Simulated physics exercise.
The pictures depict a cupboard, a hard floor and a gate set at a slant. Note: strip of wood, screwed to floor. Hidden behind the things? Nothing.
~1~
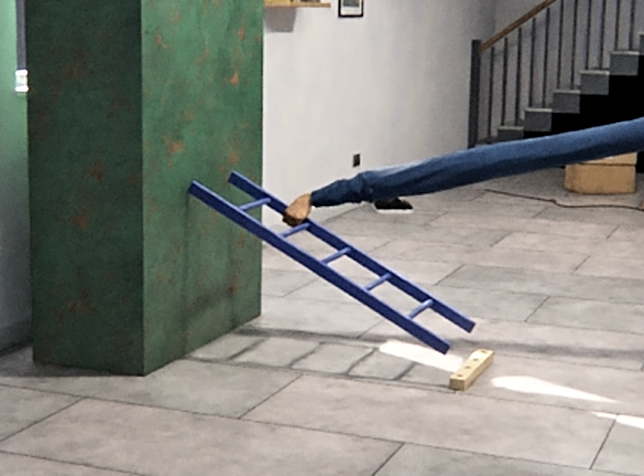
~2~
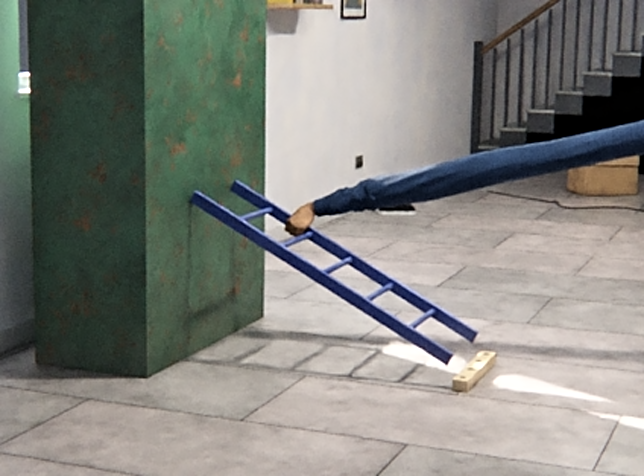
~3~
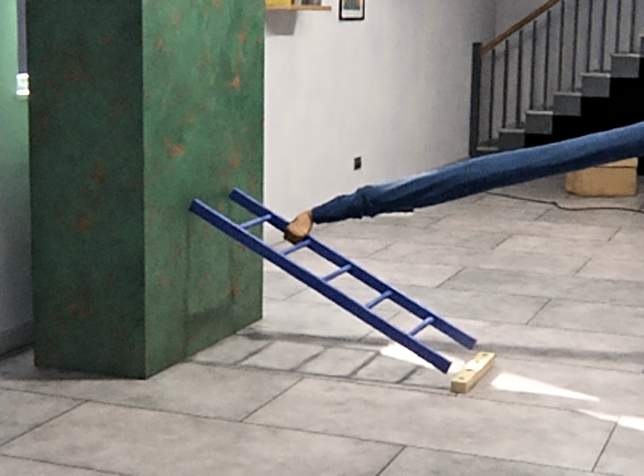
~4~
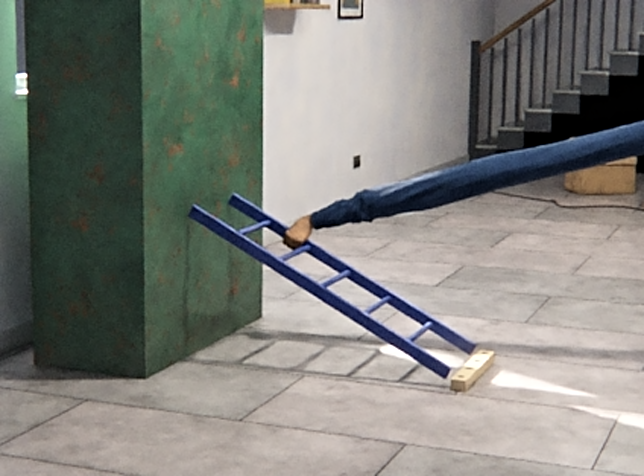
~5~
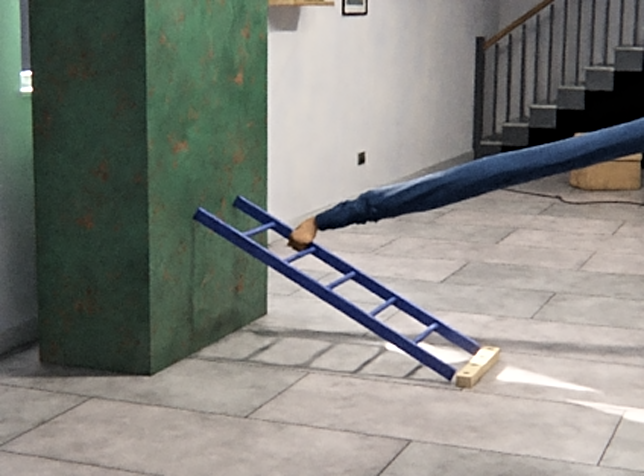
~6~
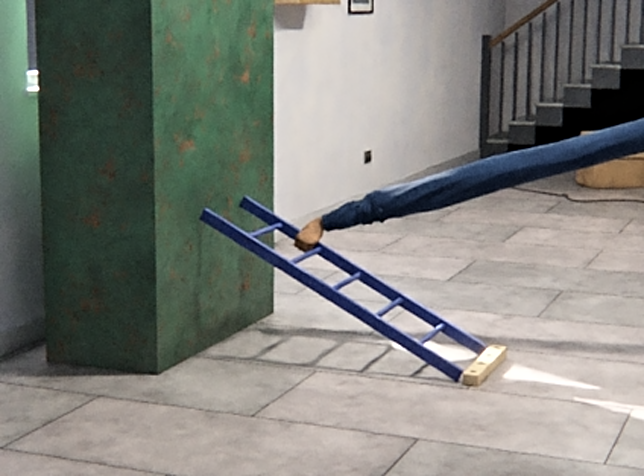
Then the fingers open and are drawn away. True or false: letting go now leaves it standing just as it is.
True.
Then, 0.22 s later than the last frame, blue gate at rest near (345, 285).
When it is over, the blue gate remains leaning, near (345, 285).
